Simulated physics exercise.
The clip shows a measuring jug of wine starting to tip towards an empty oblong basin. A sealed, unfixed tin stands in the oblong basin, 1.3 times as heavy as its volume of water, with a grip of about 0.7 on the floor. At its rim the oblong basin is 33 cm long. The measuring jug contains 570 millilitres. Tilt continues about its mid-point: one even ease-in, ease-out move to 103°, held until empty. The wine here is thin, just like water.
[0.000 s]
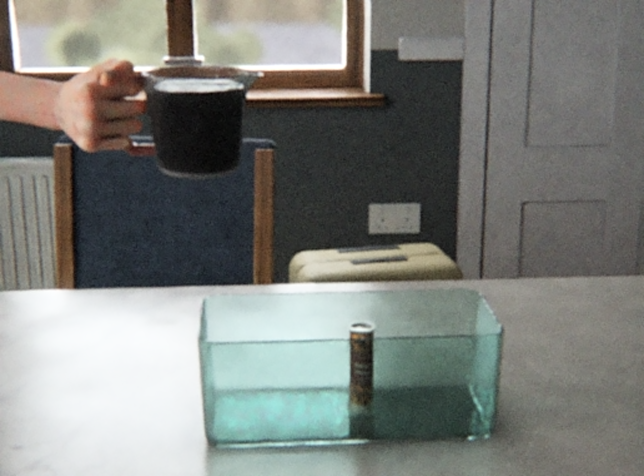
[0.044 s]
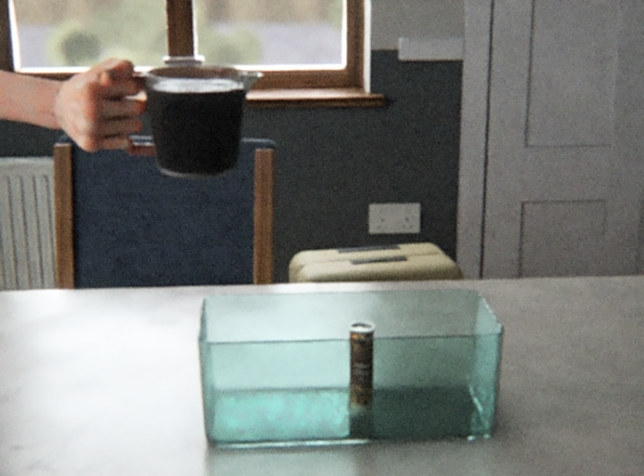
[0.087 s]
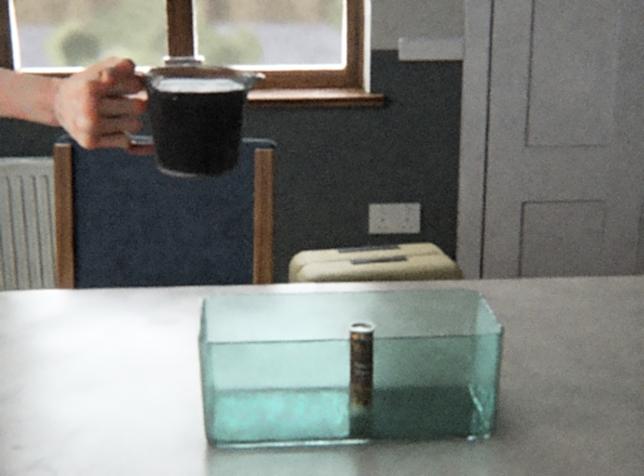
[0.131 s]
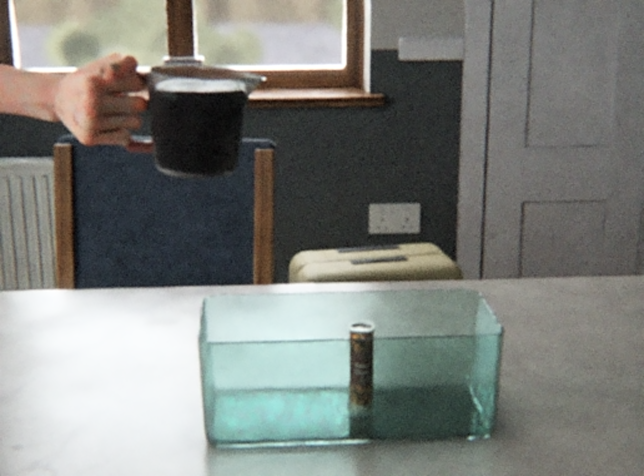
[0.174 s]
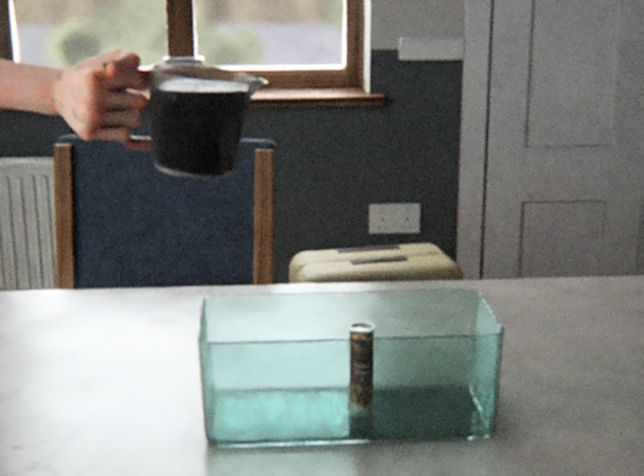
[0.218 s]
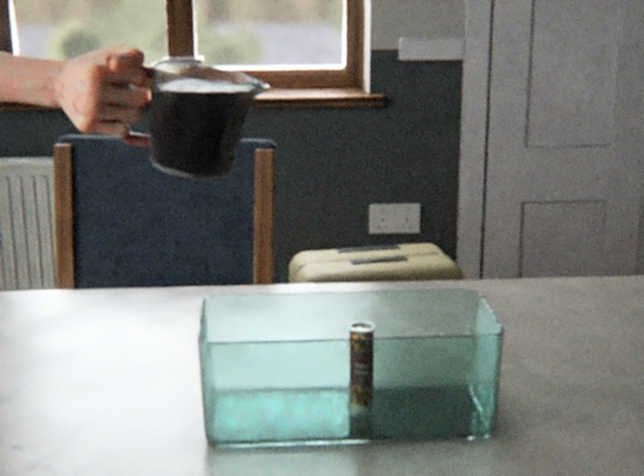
A hand holds a measuring jug of dark wine and slowly tilts it slightly rightward.
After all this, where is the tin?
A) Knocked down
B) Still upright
Option A: Knocked down.
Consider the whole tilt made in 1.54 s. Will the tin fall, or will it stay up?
Outcome - the tin comes down.
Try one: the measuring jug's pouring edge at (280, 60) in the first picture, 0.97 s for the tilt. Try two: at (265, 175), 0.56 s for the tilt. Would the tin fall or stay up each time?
First it tips over; then it stays on its base.
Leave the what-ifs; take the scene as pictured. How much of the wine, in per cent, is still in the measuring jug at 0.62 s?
Roughly 74 %.
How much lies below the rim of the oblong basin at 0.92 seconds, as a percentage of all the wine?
Value: Approx. 50 %.
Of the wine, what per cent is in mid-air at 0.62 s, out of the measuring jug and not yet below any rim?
22 %.
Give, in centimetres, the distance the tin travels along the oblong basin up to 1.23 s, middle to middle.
About 8 cm.
By 0.62 s the tilt is 65° and 74 per cent is still to pour; the tin stands where it began.
By 0.92 s the tilt is 98° and 19 per cent is still to pour; the tin leans 23°.
By 1.23 s the tilt is 103° and 1 per cent is still to pour; the tin lies on its side.
By 1.57 s the tilt is 103° and 0 per cent is still to pour; the tin lies on its side.
At rest the tin lies on its side.
